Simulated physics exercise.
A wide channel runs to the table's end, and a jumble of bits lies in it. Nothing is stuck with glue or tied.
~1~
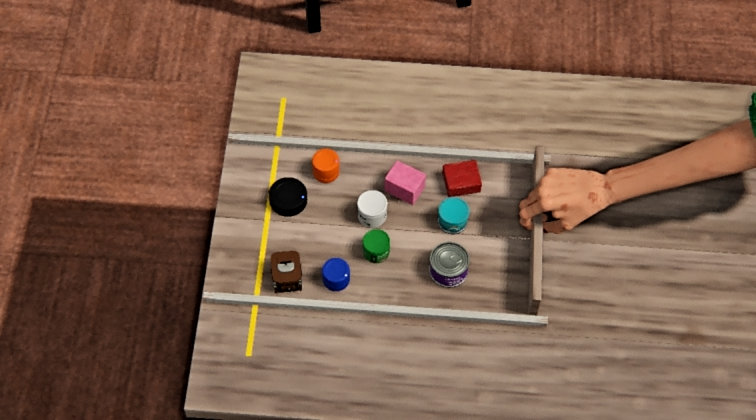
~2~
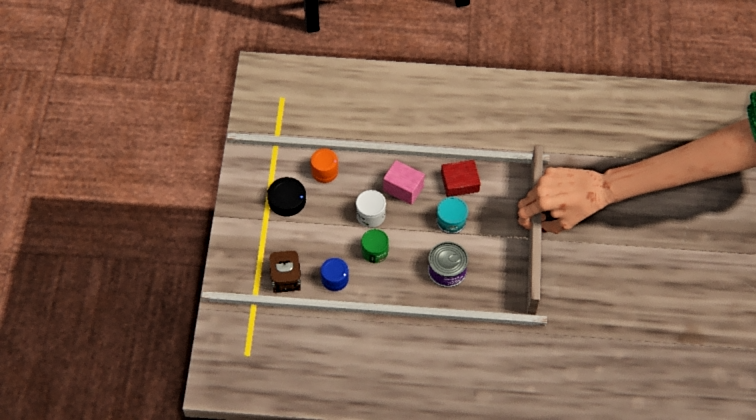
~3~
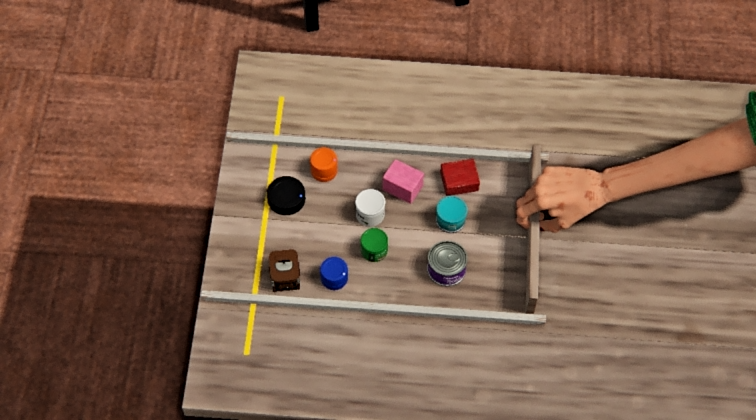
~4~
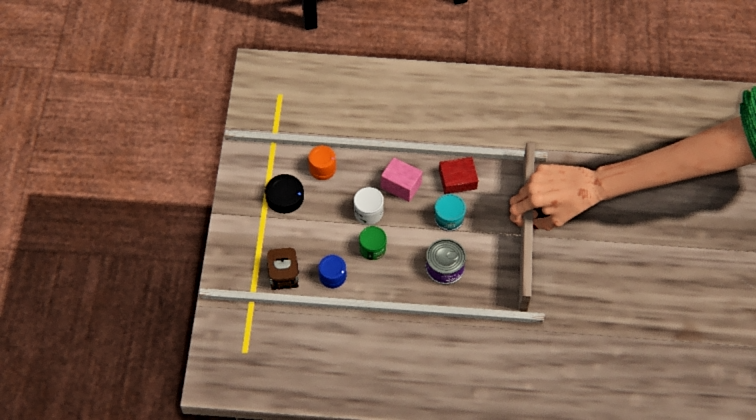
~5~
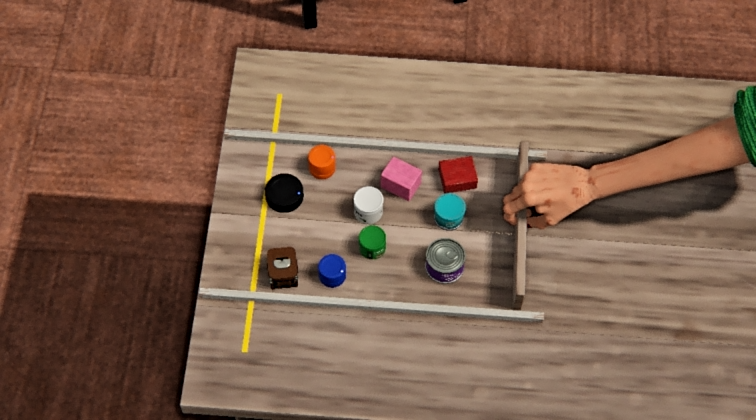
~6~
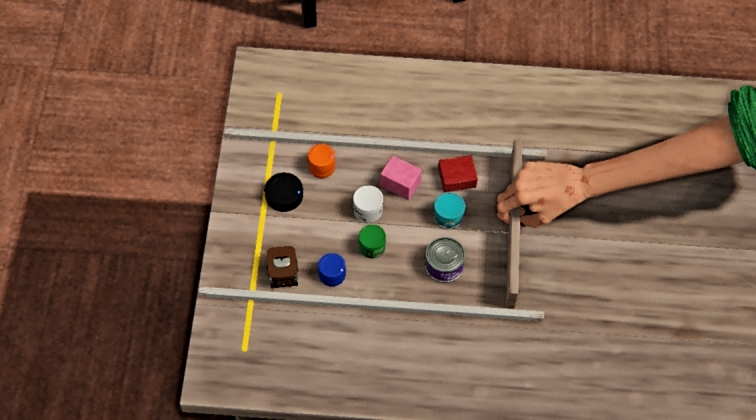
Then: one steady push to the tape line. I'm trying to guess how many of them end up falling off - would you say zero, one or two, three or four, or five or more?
I would say one or two.
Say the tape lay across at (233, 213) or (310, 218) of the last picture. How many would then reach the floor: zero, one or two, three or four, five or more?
The first spot gives more than four, the second gives none.
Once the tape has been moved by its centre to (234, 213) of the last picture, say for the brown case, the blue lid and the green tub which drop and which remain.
The brown case is lost, the blue lid holds on, the green tub is kept.
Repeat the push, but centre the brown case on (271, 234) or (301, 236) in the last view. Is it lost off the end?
Place by place, it holds its place, then holds its place.
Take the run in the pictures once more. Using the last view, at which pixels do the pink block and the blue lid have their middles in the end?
First object about (220, 173); second object about (240, 276).
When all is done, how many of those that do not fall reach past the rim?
Count: 4.
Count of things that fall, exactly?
Precisely 1.
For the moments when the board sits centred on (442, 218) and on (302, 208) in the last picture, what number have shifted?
By the first moment it's 4, by the second it's 10.
Soon after, none off yet; black lid at rest near (284, 192); brown case at rest near (283, 267); orange lid at rest near (322, 161).
After that, none off yet; black lid displaced a little near (261, 194); brown case moving near (279, 269); orange lid displaced about its own width near (298, 155).
In the end, the number that fall off is one or two; gone, black lid.
